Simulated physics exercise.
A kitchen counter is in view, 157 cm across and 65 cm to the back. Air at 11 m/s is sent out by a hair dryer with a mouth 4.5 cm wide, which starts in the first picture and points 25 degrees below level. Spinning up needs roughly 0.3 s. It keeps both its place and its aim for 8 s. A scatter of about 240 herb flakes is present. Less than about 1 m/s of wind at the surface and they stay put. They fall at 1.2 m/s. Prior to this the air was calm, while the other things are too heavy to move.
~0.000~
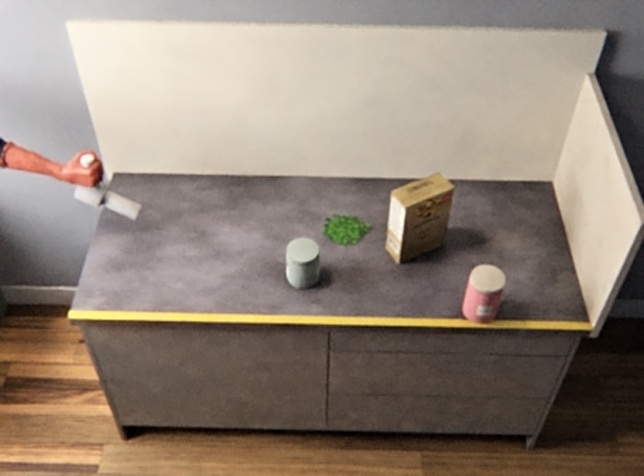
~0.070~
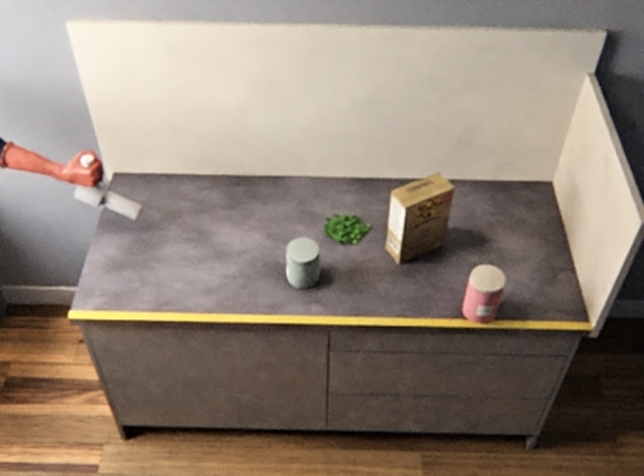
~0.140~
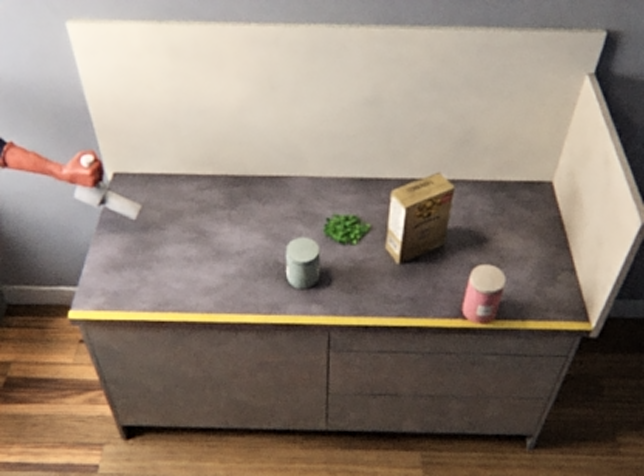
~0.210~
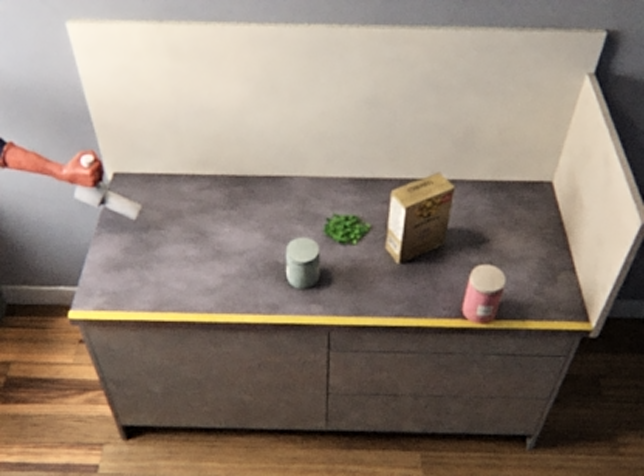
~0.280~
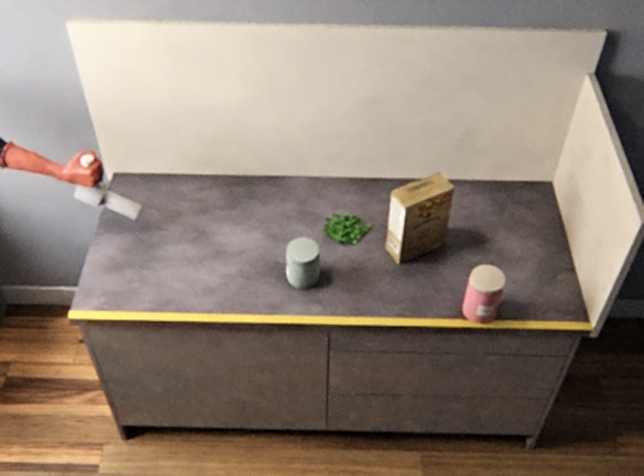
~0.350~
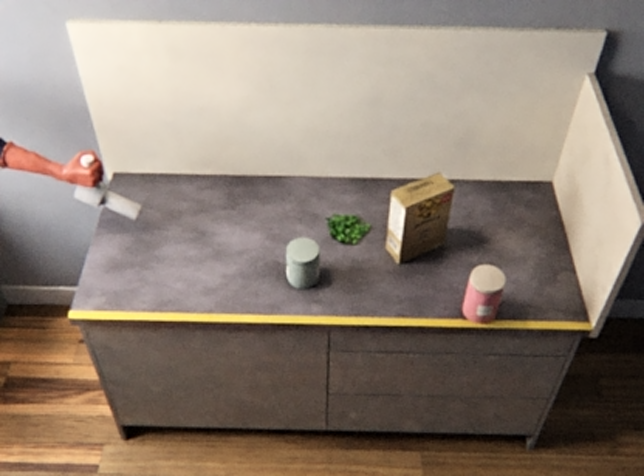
In this clip, a gloved hand holds a hair dryer at the left of a kitchen counter with two jars, a carton and green herb flakes; the flakes barely shift near the end, and everything else stays still.
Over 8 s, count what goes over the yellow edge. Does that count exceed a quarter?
No, my money says the one-in-four line is respected at that edge.
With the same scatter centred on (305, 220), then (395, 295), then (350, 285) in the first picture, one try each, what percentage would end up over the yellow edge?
In turn: 0 per cent, 40 per cent, 40 per cent.
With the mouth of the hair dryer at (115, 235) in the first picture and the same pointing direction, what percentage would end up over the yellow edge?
That gives roughly 2 % in the end.
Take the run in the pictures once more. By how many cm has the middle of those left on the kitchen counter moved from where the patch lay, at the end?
About 70 centimetres.
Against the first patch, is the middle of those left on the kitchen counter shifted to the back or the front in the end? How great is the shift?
Shift: Towards the far edge, some 10 cm.
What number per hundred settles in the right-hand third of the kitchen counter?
Something close to 100 % ends up there.
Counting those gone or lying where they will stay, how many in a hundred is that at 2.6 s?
Roughly 25 % of them.
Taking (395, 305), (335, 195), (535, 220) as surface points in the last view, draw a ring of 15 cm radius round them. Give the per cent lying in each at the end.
Taking the spots one by one, around 0 %, 0 % and 70 %.
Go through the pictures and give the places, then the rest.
In the first frame, the middle of the herb flakes is near (343, 230), none has stirred yet and the mouth of the hair dryer is at (138, 213).
In the second frame, the middle of the herb flakes is near (343, 230), none has stirred yet and the yellow edge is centred on (329, 324).
In the third frame, the middle of the herb flakes is near (343, 230), none has stirred yet, the top of a carton is at (423, 189) and the top of a jar is at (303, 250).
In the fourth frame, the middle of the herb flakes is near (343, 230) and none has stirred yet.
In the fifth frame, the middle of the herb flakes is near (343, 230) and none has stirred yet.
In the sixth frame, the middle of the herb flakes is near (344, 230) and about 5 % have left their places.
After 1.6 s the count stands so, 0 % are over the yellow edge; the middle of those still in play is near (542, 218).
After 2.6 s the count stands so, 0 % are over the yellow edge; the middle of those still in play is near (551, 217).
After 4.4 s the count stands so, 0 % are over the yellow edge; the middle of those still in play is near (551, 217).
After 8.0 s, at the end, 0 % are over the yellow edge; the middle of those still in play is near (556, 218).
